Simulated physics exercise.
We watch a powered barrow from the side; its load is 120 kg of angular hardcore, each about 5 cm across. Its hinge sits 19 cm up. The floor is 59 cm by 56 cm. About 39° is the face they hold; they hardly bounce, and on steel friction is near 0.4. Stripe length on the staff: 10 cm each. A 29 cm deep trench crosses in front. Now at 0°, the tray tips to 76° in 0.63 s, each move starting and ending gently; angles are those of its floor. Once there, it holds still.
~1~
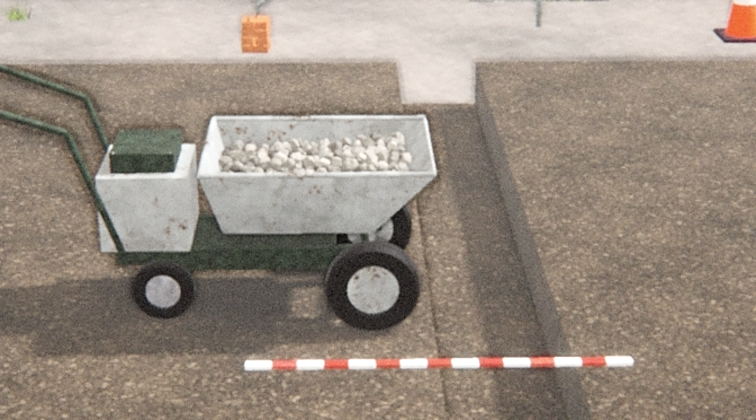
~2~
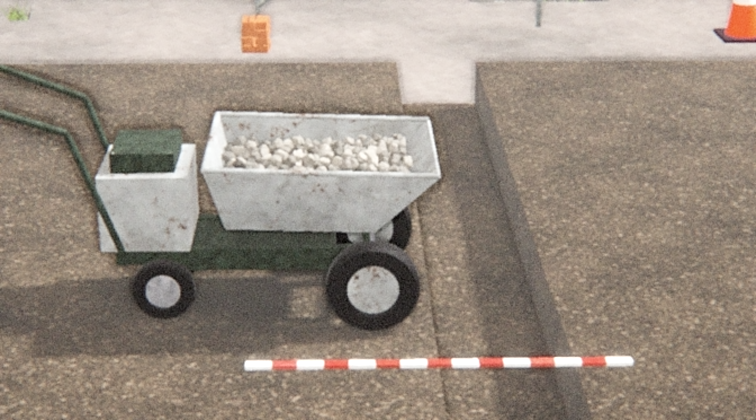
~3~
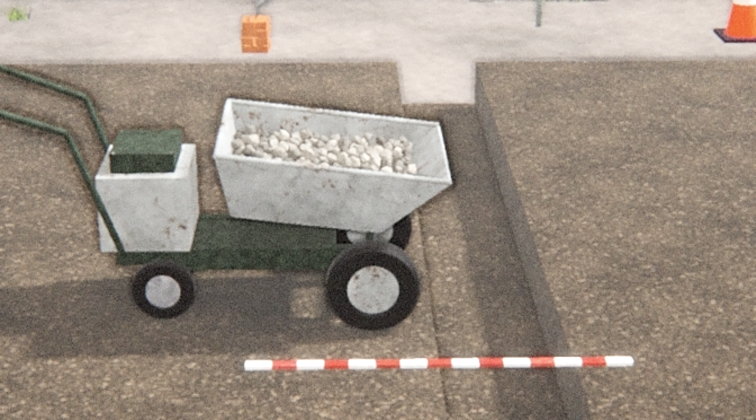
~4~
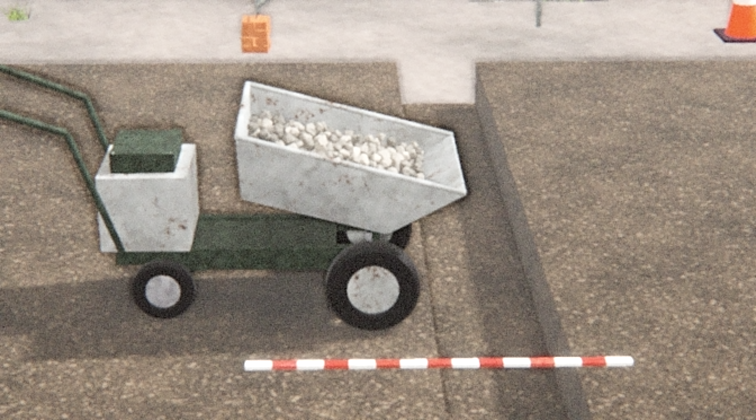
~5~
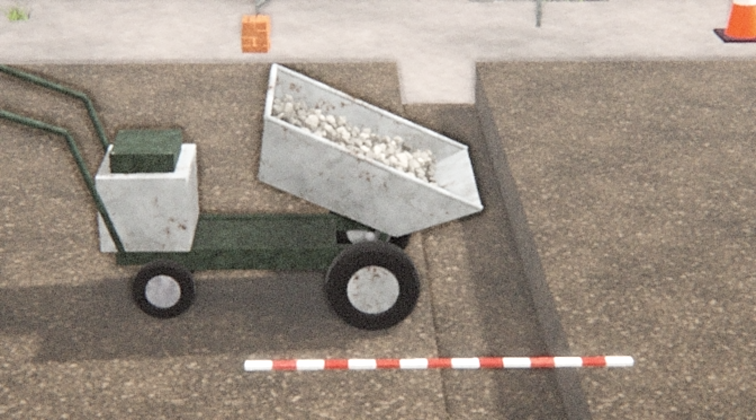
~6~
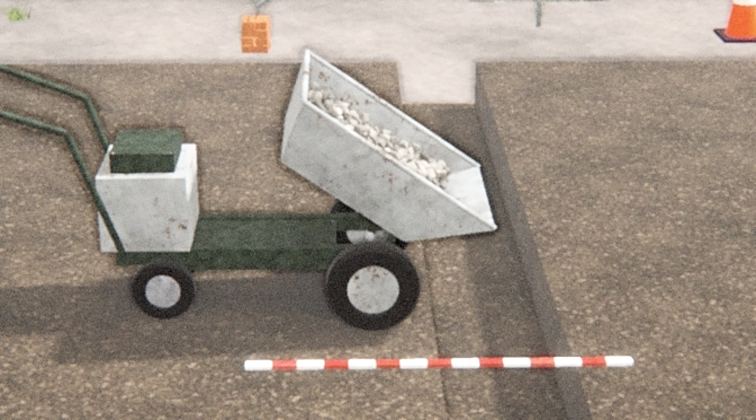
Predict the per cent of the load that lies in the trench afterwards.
71 per cent.
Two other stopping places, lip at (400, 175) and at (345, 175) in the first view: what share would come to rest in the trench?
Near 95 per cent from the first place, 100 from the second.
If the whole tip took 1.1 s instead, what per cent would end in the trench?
That works out at about 90 in a hundred.
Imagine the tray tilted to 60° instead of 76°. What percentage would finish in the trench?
Near 45 per cent then.
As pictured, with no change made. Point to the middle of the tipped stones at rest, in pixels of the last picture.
(532, 333).
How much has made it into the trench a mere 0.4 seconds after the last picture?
By that moment, roughly 25 per cent of the load.
Then, 0.2 s after the last picture the floor is at 64°, 100 % in the tray; the foremost stones are at (486, 241).
Then, 0.4 s after the last picture the floor is at 76°, 71 % in the tray, 26 % in the trench, 3 % past the trench; the foremost stones are at (571, 300).
Then, 0.8 s after the last picture the floor is at 76°, 7 % in the tray, 63 % in the trench, 30 % past the trench; the foremost stones are at (732, 284).
Then, 2.7 s after the last picture the floor is at 76°, 0 % in the tray, 71 % in the trench, 29 % past the trench; the foremost stones are past the picture's edge.
